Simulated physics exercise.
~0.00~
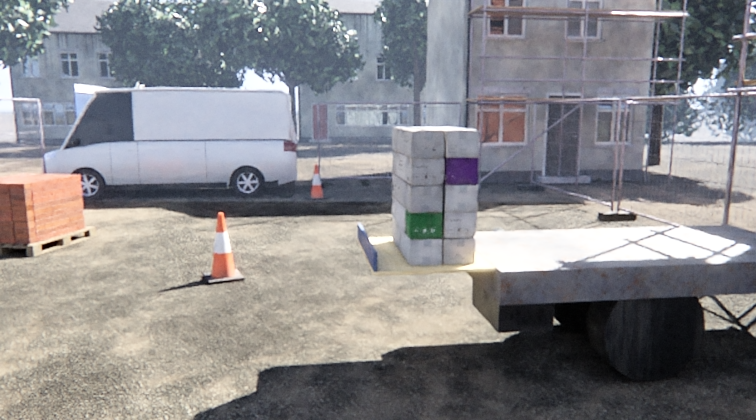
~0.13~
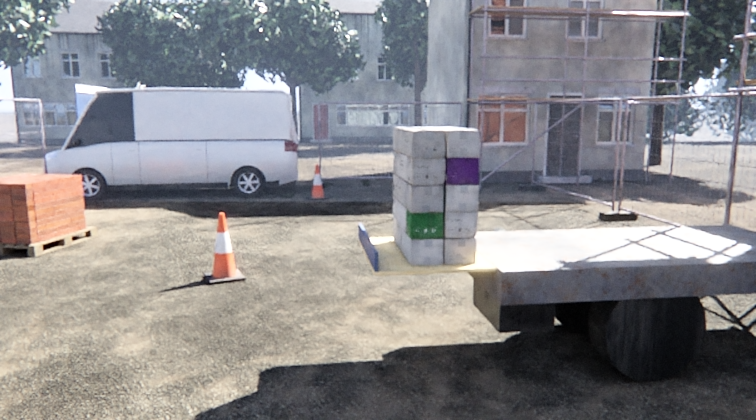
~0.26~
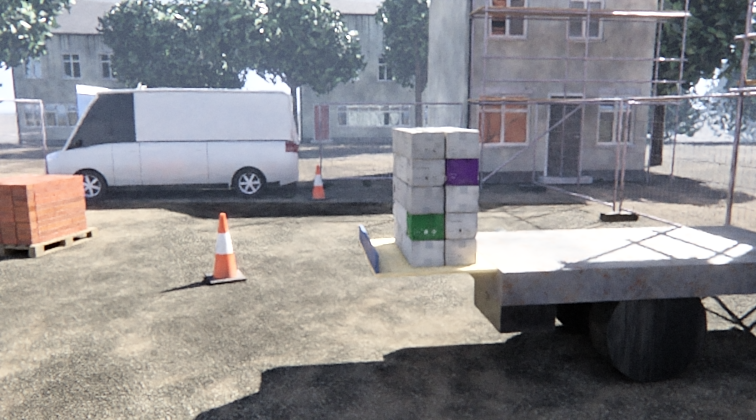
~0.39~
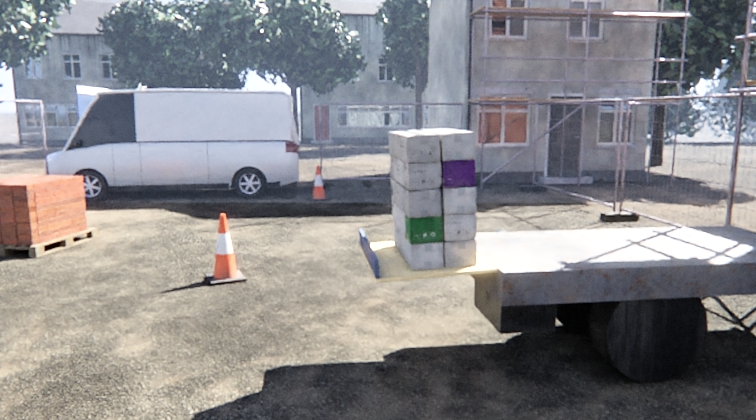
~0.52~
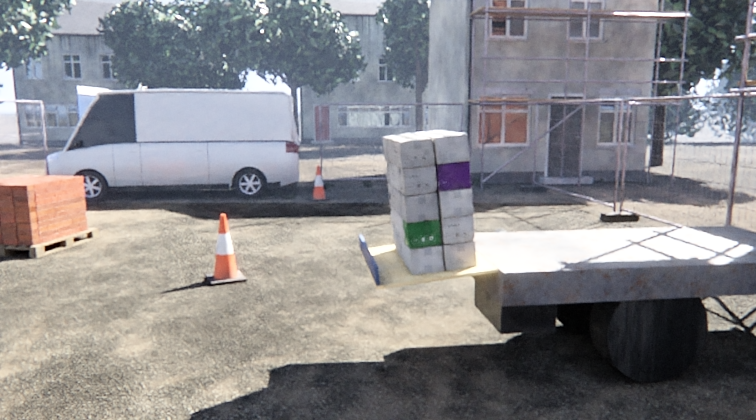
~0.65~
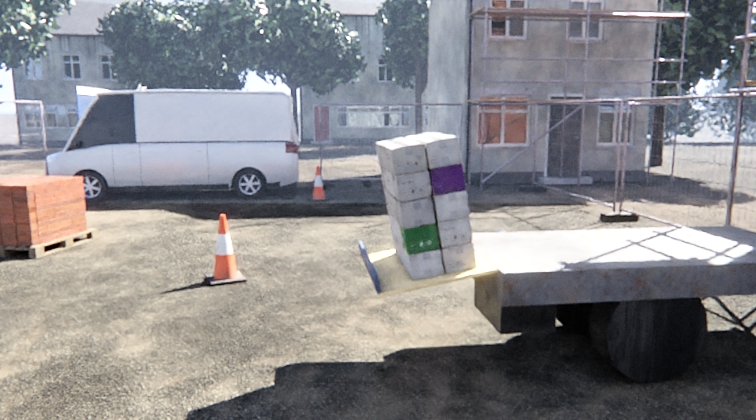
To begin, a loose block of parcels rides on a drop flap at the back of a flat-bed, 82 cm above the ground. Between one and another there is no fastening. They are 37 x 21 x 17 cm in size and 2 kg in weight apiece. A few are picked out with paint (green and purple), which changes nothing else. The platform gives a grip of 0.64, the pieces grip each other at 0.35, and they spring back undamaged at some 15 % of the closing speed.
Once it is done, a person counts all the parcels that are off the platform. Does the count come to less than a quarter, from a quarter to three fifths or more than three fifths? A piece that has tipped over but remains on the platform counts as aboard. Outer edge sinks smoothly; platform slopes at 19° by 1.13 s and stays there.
It comes to from a quarter to three fifths.
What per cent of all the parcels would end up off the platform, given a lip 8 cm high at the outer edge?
Result - 80 %.
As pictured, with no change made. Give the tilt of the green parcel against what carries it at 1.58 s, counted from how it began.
Roughly 50 degrees.
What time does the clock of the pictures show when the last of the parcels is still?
Roughly 2.5 seconds.
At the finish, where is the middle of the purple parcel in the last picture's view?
It ends up centred close to (315, 345).
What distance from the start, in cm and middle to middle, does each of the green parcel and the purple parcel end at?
The green one ends 40 cm from its start and the purple one 150 cm.
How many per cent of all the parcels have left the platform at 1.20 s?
By that time it is 0 percent.
After 1.20 s, slope 19°; none of the 24 parcels off the platform, 24 disturbed; green parcel leaning 12°; purple parcel leaning 11°.
After 1.58 s, slope 19°; 12 of the 24 parcels off the platform; purple parcel leaning 54°, 24 cm lower; green parcel leaning 48°.
At rest (2.7 s), slope 19°; 12 of the 24 parcels off the platform; purple parcel on its side; green parcel leaning 46°. That is 50 per cent. As the last picture would show them, middles, purple parcel near (315, 345), green parcel near (380, 269).
